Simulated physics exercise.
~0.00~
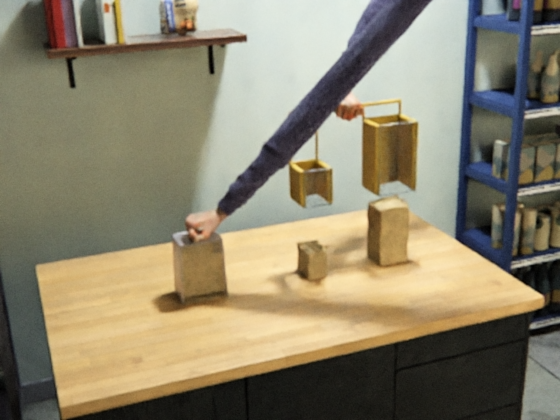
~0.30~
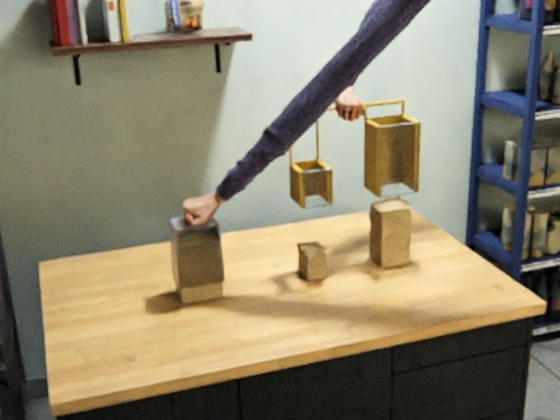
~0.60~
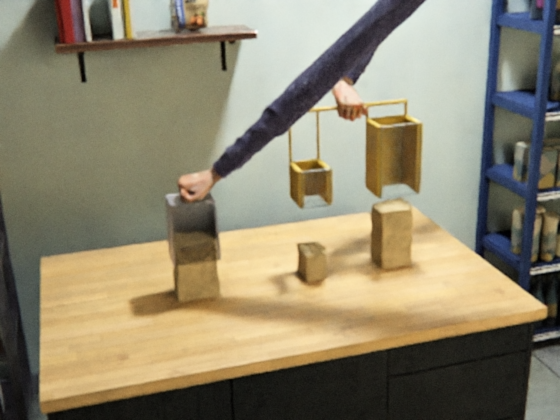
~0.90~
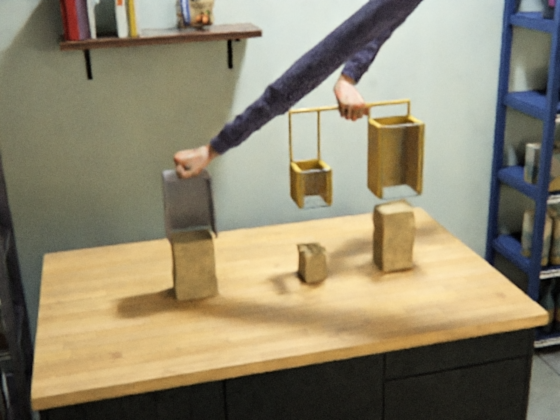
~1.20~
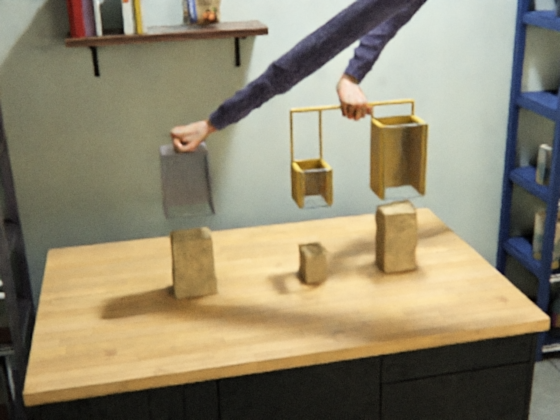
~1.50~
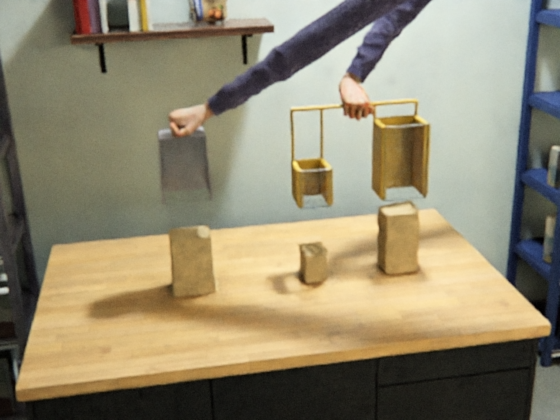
Hand lifting a grey tin mould straight up off a tall damp sand block, which stays standing beside two smaller blocks.
